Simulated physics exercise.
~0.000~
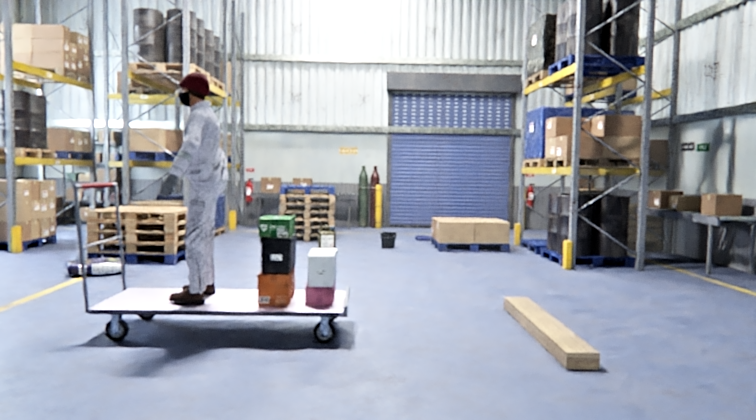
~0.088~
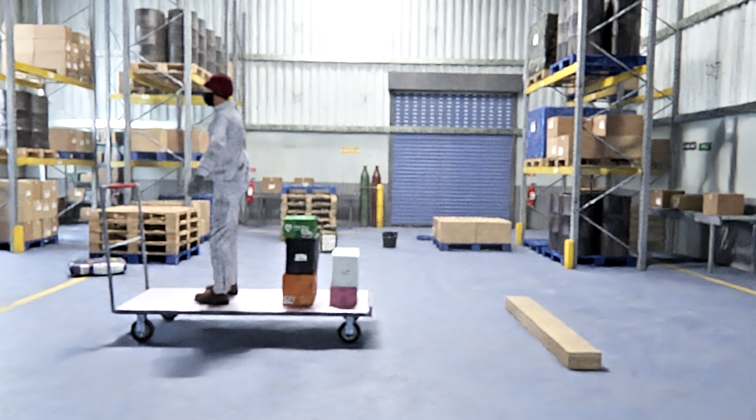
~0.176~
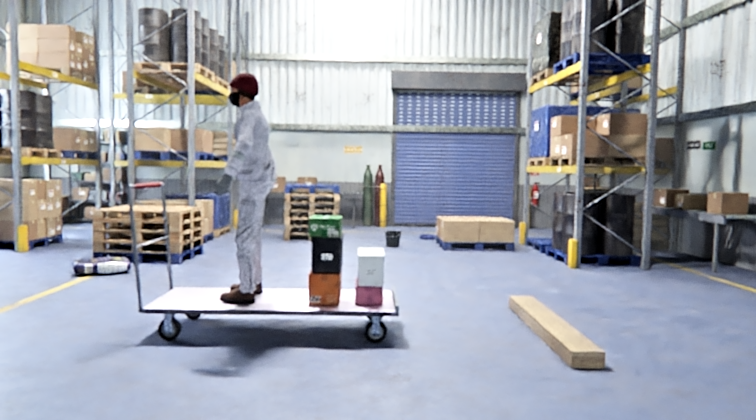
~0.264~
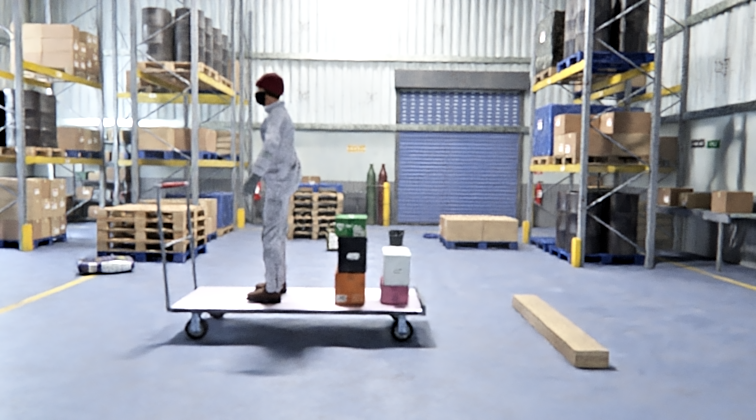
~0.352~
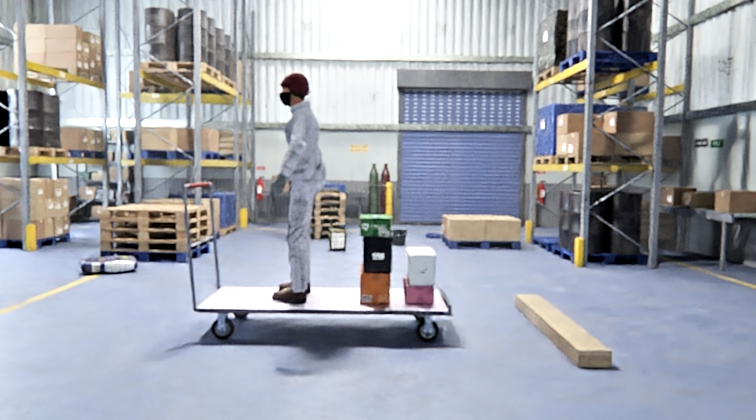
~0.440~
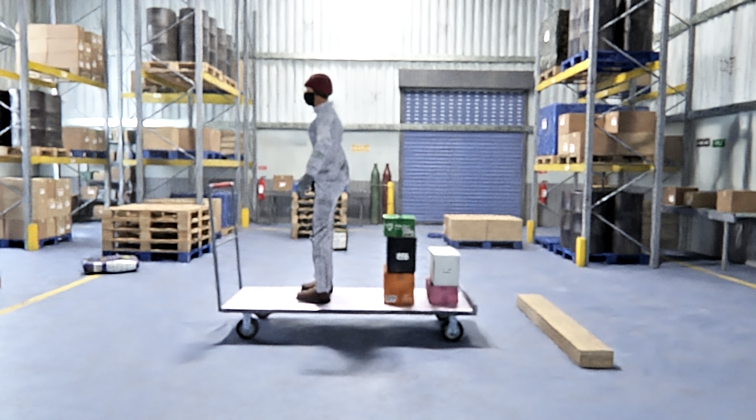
A flat cart carrying a standing person in pale coveralls and a dark red cap rolls steadily rightward across a blue warehouse floor. The person faces left, feet planted, as stacked green, black, orange, white and pink containers ride along, and the cart draws nearer to a wooden beam.
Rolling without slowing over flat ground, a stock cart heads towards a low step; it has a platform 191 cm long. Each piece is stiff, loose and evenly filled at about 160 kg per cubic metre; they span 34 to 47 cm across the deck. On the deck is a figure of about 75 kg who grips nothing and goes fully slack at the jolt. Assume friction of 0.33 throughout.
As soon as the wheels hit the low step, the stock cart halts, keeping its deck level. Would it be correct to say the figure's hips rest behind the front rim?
No, they rest past the front rim.
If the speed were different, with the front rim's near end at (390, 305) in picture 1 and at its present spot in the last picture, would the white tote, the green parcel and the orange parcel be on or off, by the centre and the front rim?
Then the white one is no longer aboard, the green one is no longer aboard and the orange one is still in place.
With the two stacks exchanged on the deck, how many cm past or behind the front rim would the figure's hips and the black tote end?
The hips would end 10 past the front rim, and the black one 80 past it.
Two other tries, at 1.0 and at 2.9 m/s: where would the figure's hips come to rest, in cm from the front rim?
40 cm behind, then 60 cm past.
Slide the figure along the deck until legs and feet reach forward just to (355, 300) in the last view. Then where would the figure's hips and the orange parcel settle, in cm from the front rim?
Hips 70 past, orange 40 behind.
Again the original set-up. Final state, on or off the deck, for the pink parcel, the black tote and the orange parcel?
Final: Pink secure, black gone, orange secure.
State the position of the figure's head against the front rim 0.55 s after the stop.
30 cm behind it.
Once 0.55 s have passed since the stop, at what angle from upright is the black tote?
I'd put the tilt at close to 50°.
After 0.79 s the deck stops.
After 1.34 s the figure's hips are 10 cm behind the rim, near (543, 266) in the last picture's view.
After 1.79 s the figure's hips are 17 cm past the rim, near (574, 303) in the last picture's view.
When all is still (4.2 s), past the rim, green parcel, white tote, black tote and the figure's hips; behind it, pink parcel and orange parcel.
